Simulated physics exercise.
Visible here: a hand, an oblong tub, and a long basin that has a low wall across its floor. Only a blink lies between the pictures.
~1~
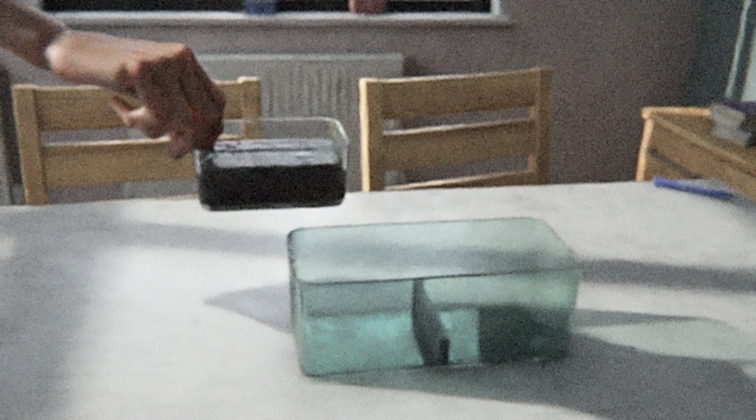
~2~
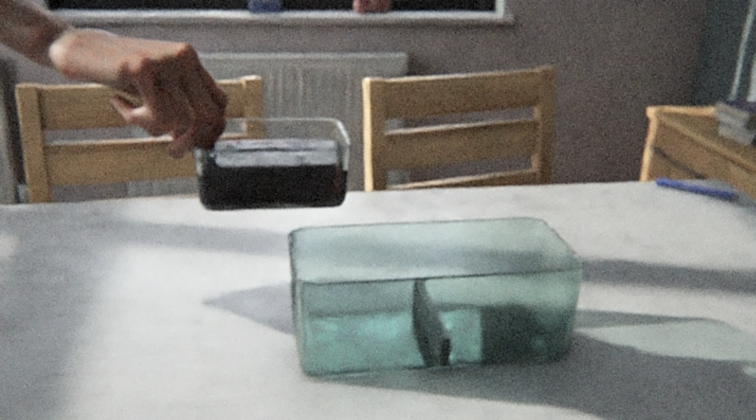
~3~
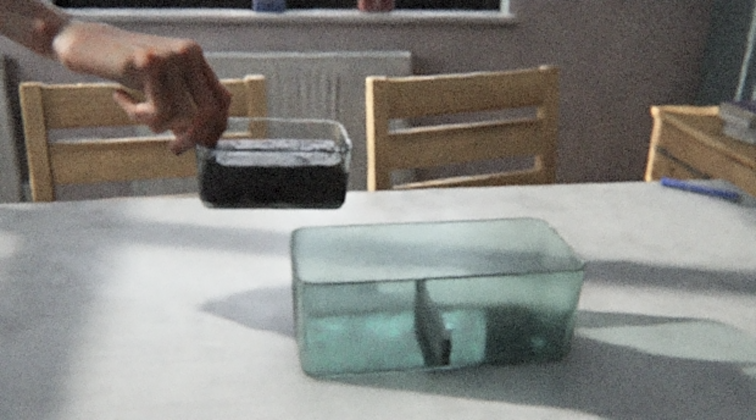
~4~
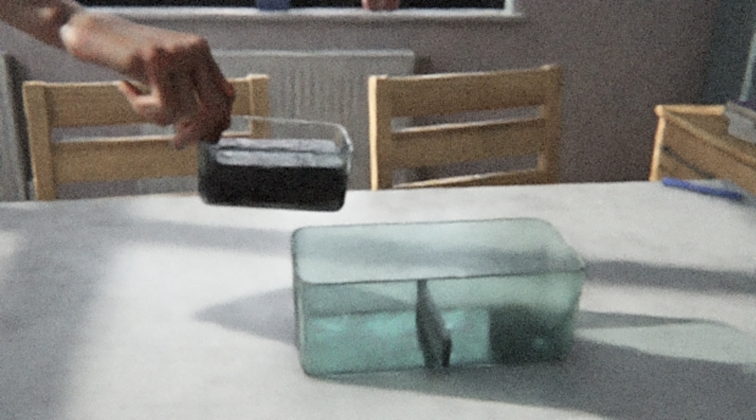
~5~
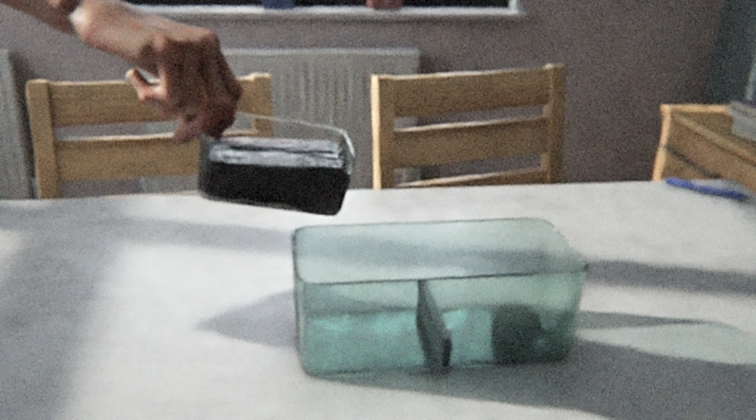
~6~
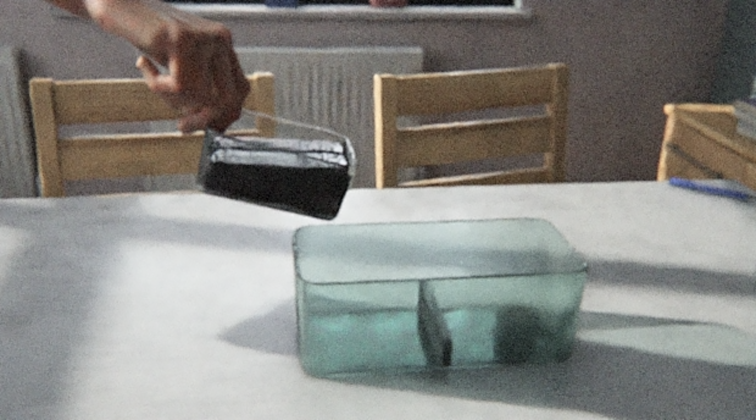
In the video, a hand holds a small oblong tub of dark liquid above and to the left of a long greenish basin with a low wall inside, then gradually tilts the tub so its right end dips lower.
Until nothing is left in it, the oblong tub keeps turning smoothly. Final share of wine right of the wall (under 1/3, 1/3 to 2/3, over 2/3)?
Under 1/3.
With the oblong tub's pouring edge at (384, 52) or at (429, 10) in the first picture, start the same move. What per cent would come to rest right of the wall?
It comes to about 55 %, followed by about 70 %.
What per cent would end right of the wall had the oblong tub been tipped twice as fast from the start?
Close to 15 out of every hundred.
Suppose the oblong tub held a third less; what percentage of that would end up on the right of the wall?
Near 5 in a hundred.
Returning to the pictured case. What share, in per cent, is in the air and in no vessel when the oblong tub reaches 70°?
Airborne fraction: Approx. 35 %.
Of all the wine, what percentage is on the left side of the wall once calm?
It is close to 90 per cent.
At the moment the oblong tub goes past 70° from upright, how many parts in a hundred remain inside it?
Roughly 40 in a hundred.
A moment on, the oblong tub is tipped part way and 38 per cent is still to pour, 27 is left of the wall and 0 right of it.
Next, the oblong tub is tipped on its side and 9 per cent is still to pour, 80 is left of the wall and 6 right of it.
Then the oblong tub is tipped on its side and 1 per cent is still to pour, 90 is left of the wall and 7 right of it.
Later the oblong tub is tipped on its side and 0 per cent is still to pour, 90 is left of the wall and 9 right of it.
Finally, 90 per cent lies left of the wall, 9 right of it and 0 outside.
